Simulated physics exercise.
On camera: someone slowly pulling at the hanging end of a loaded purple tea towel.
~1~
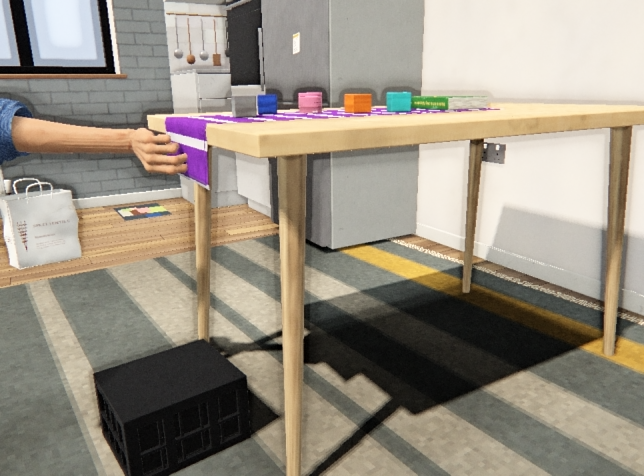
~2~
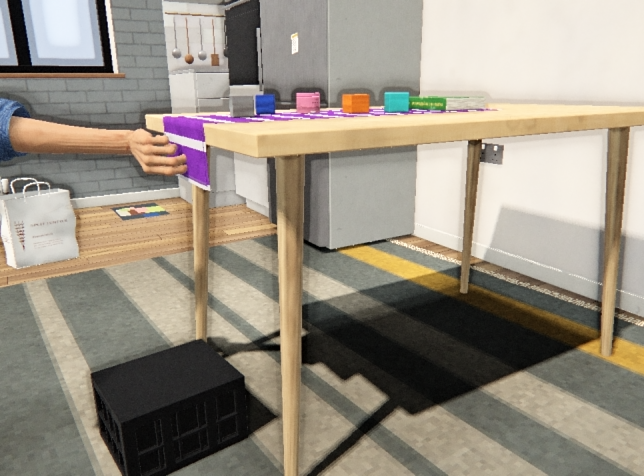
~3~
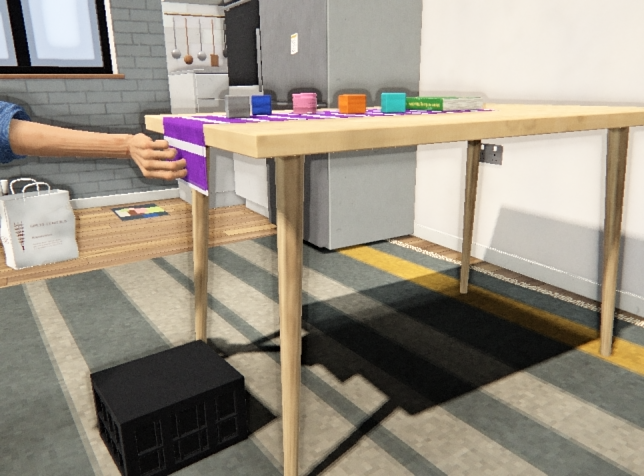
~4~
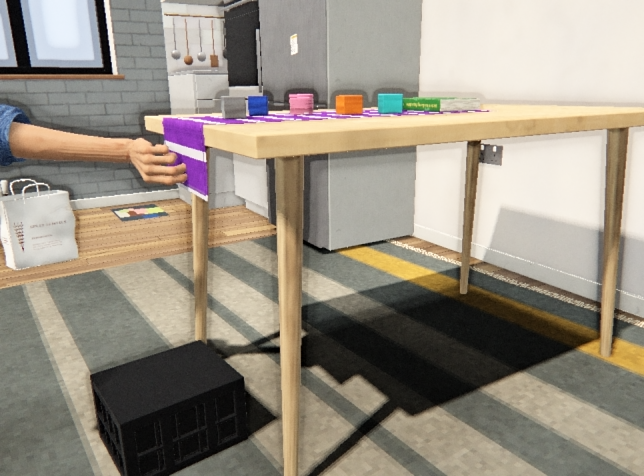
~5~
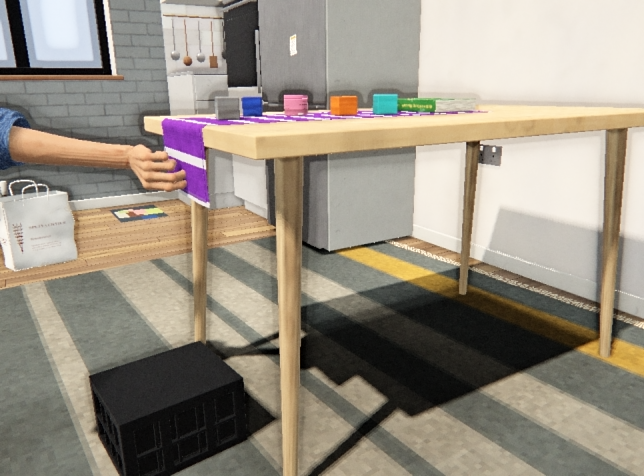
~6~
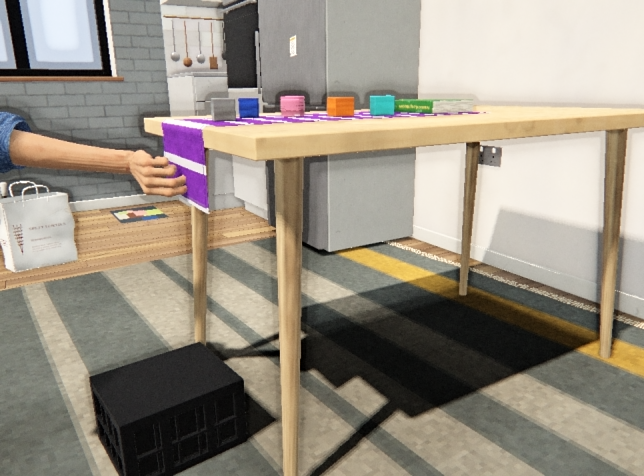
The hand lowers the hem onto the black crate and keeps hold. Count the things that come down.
It carries off four.
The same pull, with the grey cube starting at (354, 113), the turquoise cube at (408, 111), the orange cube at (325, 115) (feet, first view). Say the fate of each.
The grey cube tumbles off; the turquoise cube holds on; the orange cube comes down.
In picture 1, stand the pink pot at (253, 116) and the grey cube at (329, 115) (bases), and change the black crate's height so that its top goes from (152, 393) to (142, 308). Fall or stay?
The pink pot falls, the grey cube does not fall.
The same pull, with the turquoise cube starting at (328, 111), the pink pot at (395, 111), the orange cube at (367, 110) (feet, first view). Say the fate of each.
The turquoise cube is carried off, the pink pot holds on, the orange cube remains up.
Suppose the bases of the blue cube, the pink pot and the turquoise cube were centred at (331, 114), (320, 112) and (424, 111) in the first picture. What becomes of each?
The blue cube goes over; the pink pot tumbles off; the turquoise cube survives.
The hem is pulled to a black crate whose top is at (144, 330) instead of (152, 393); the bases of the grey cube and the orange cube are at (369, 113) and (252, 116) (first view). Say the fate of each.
The grey cube remains up, the orange cube goes over.
Soon after, hem near (189, 251); grey cube gone.
After that, hem near (192, 319); grey cube and blue cube gone.
And then, hem on the crate; grey cube, blue cube, pink pot and orange cube gone.
In the end, hem on the crate; grey cube, blue cube, pink pot and orange cube gone. The answer is four.
